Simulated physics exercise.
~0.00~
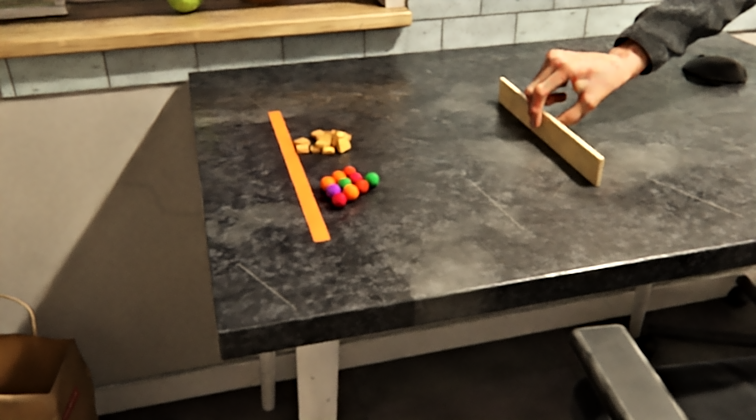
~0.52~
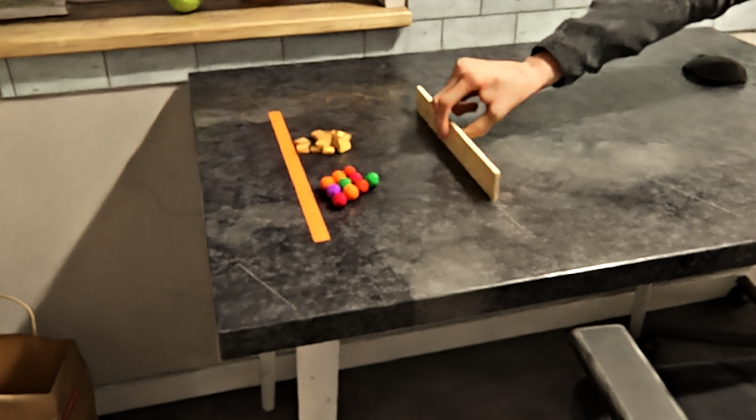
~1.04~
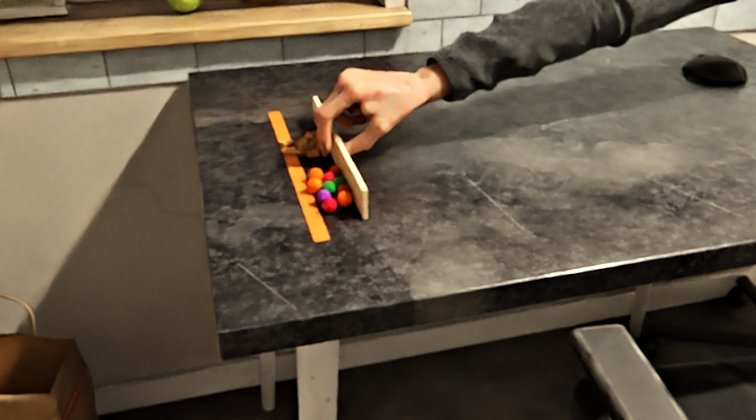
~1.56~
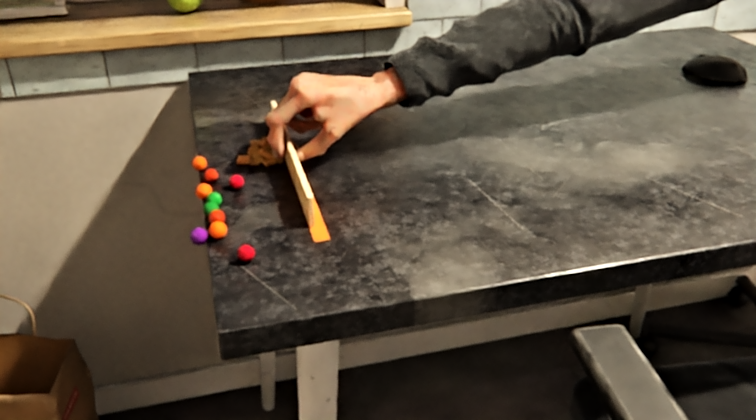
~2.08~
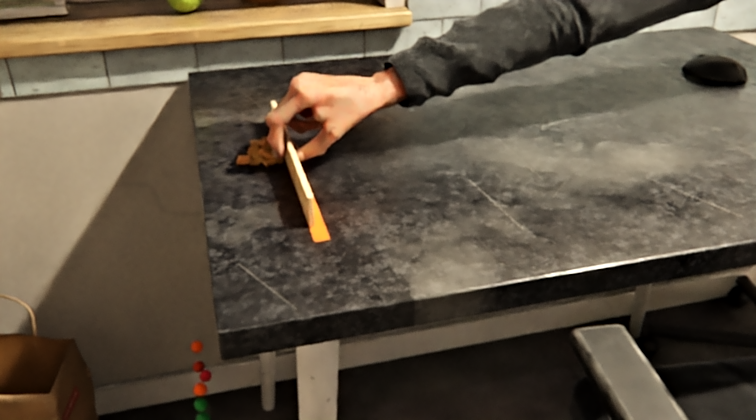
A hand in a dark sleeve holds a pale strip of wood upright on a dark, stone-like tabletop, seen from above at an angle, with a tiled wall behind. To the left, a small heap of yellowish-brown pieces sits behind a cluster of red, orange, green and purple balls, beside a line of orange tape. The hand slides the strip left until it reaches both groups and pushes them across the tape. The strip stops at the tape while the balls scatter onward to the left edge. They drop off towards the floor, while the brownish pieces stay on the table.
